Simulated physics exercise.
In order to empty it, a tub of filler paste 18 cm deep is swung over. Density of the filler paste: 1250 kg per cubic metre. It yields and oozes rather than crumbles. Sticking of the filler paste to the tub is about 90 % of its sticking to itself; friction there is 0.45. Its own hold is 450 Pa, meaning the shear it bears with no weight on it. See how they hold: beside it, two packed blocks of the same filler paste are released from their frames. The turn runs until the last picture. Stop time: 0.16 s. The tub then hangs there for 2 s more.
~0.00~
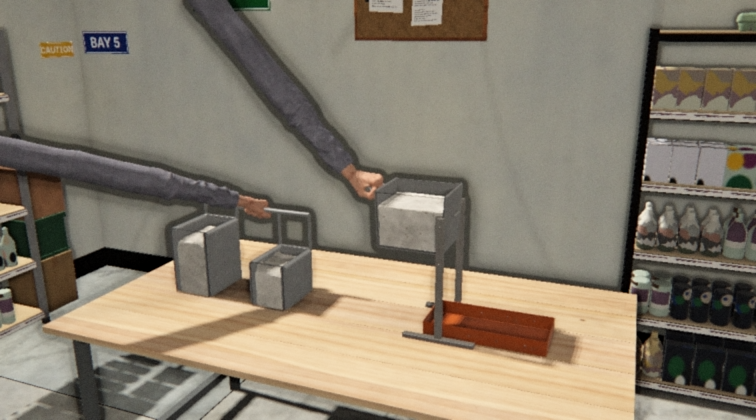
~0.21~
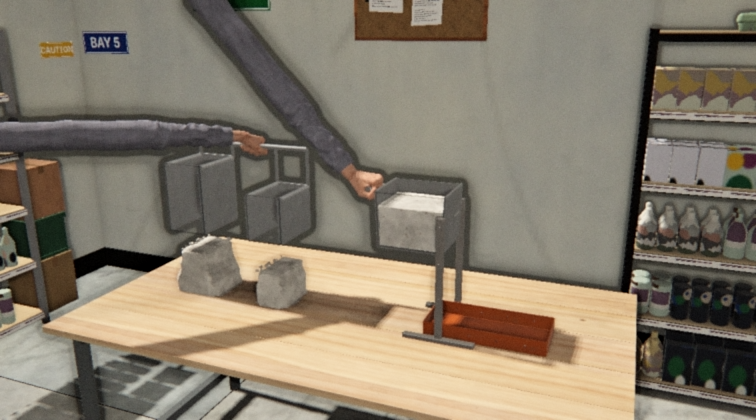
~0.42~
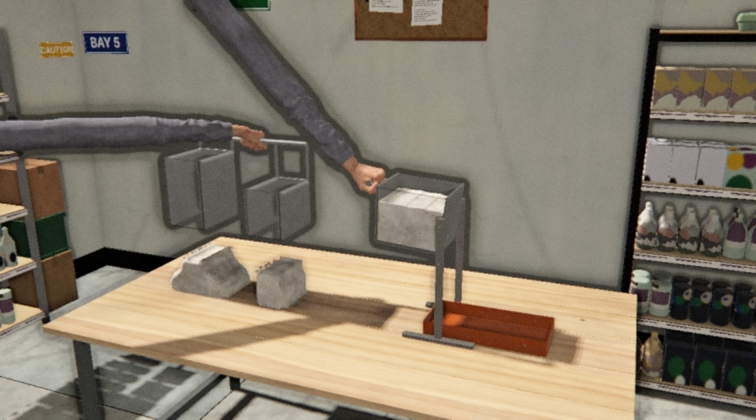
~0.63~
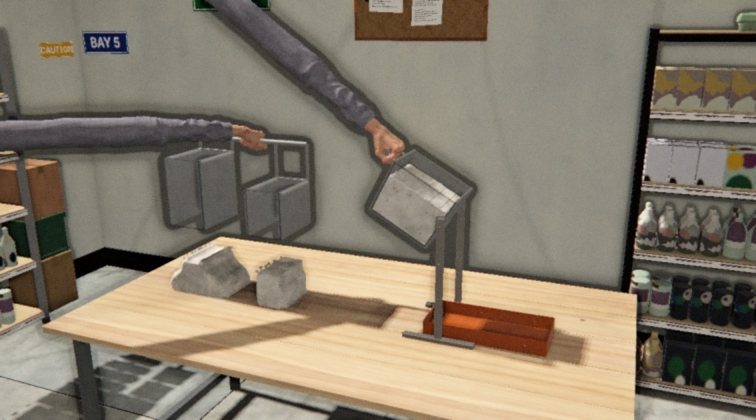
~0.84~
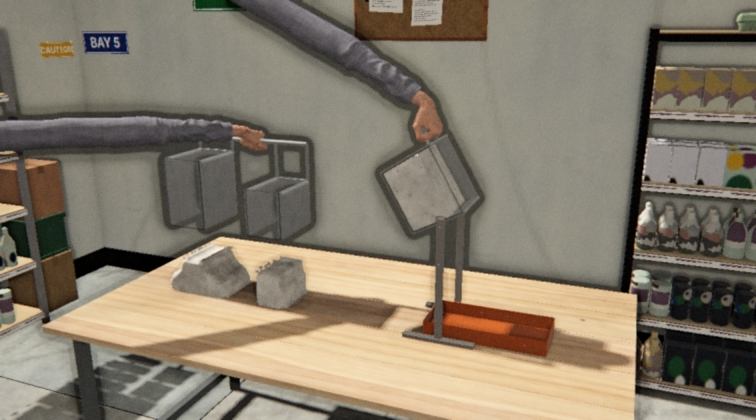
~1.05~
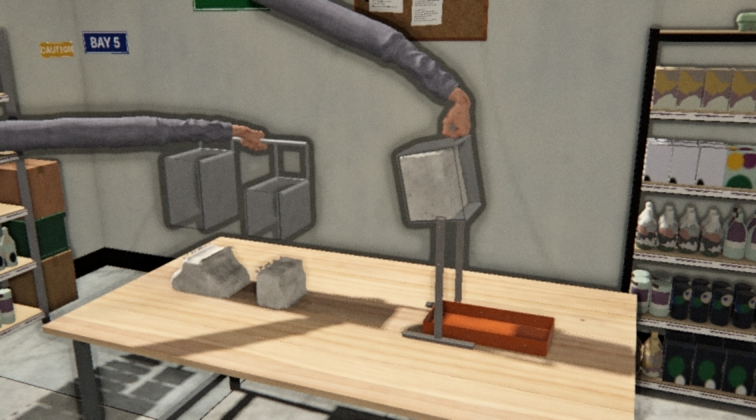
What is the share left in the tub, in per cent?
About 99 %.
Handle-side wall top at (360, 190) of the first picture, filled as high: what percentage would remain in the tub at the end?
Then near 60 % stays in the tub.
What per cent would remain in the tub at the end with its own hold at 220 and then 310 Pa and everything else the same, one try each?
Respectively 50 % and 60 %.
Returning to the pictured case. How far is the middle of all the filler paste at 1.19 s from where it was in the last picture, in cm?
The distance comes to some 1 cm.
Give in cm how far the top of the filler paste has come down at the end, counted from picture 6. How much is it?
The top ends up some 4 cm below its level in the last picture.
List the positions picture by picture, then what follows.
In the first frame, handle-side rim at (377, 191), tilt 0 degrees; crest of the filler paste at (386, 206); block heights 22 cm, 14 cm (left to right).
In the second frame, handle-side rim at (377, 191), tilt 0 degrees; crest of the filler paste at (386, 206); block heights 18 cm, 13 cm (left to right).
In the third frame, handle-side rim at (379, 187), tilt 4 degrees; crest of the filler paste at (383, 202); block heights 14 cm, 13 cm (left to right).
In the fourth frame, handle-side rim at (396, 162), tilt 30 degrees; crest of the filler paste at (393, 177); block heights 14 cm, 13 cm (left to right).
In the fifth frame, handle-side rim at (430, 147), tilt 60 degrees; crest of the filler paste at (416, 157); block heights 14 cm, 13 cm (left to right).
In the sixth frame, handle-side rim at (454, 147), tilt 79 degrees; crest of the filler paste at (437, 154); block heights 14 cm, 13 cm (left to right).
After 1.19 s, the tub is at 79 degrees and holds 100 %.
After 1.36 s, the tub is at 79 degrees and holds 100 %.
After 1.53 s, the tub is at 79 degrees and holds 99 %.
After 1.70 s, the tub is at 79 degrees and holds 99 %.
After 3.05 s, the tub is at 79 degrees and holds 99 %.
